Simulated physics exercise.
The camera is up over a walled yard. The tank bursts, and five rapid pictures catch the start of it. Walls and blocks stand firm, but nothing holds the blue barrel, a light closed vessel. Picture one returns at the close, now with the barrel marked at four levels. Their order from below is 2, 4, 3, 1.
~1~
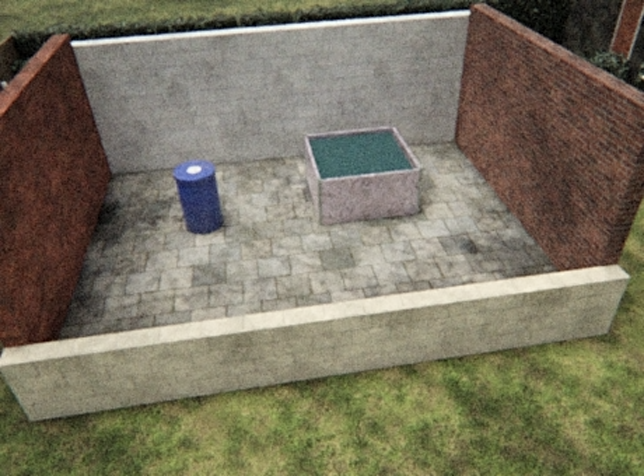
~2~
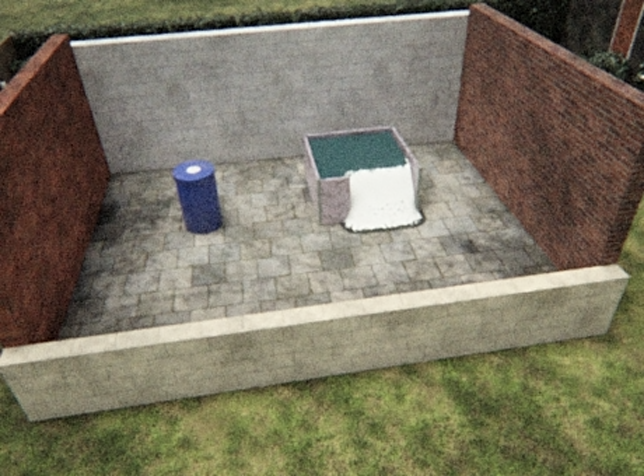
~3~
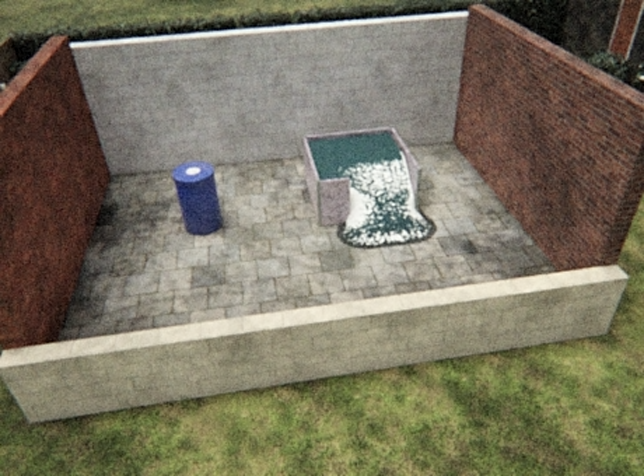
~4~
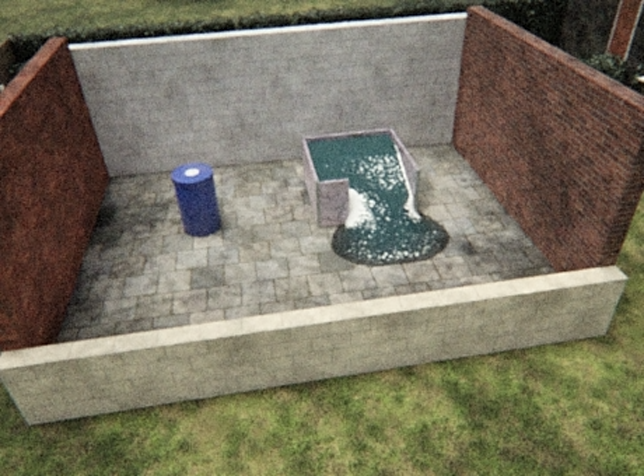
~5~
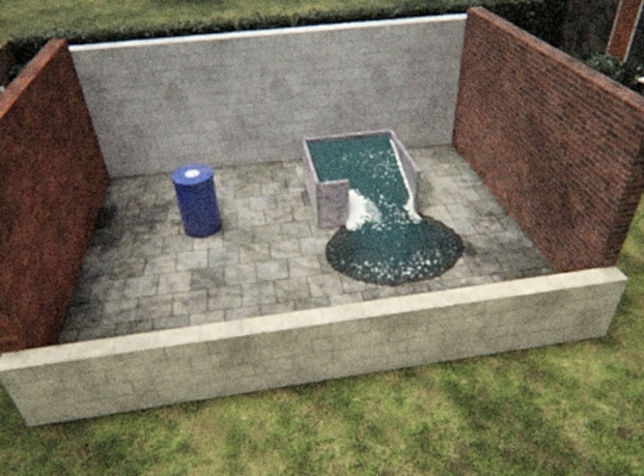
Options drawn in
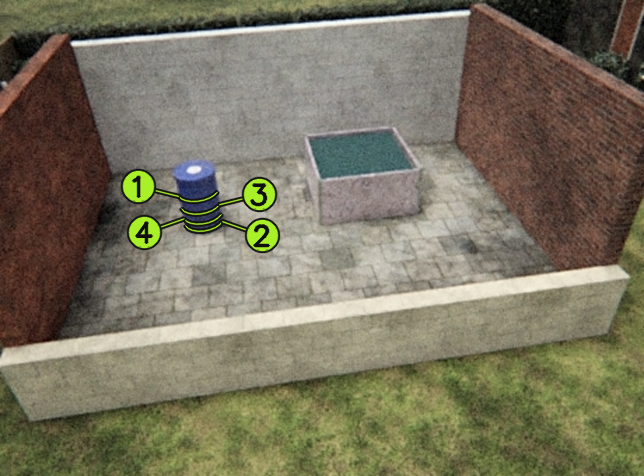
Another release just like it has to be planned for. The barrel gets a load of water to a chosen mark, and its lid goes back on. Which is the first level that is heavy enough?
I would pick level 2.
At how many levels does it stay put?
All of the four.
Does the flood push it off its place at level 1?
No, not at all.
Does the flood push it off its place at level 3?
No, not at all.
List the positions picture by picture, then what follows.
The first picture shows lid of the blue barrel at (194, 170); tank full, its middle at (359, 156).
In the second picture, 2 % of the ground wet, in view closest to the barrel at (350, 225).
In the third picture, 3 % of the ground wet, in view closest to the barrel at (345, 228).
In the fourth picture, 6 % of the ground wet, in view closest to the barrel at (342, 234).
The fifth picture shows lid of the blue barrel at (192, 174); 8 % of the ground wet, in view closest to the barrel at (336, 246).
On the marked copy, 1 at (197, 201); 2 at (203, 231); 3 at (200, 213); 4 at (202, 223); from the bottom up 2, 4, 3, 1.
With 1, it does not move.
With 2, it does not move.
With 3, it does not move.
With 4, it does not move.
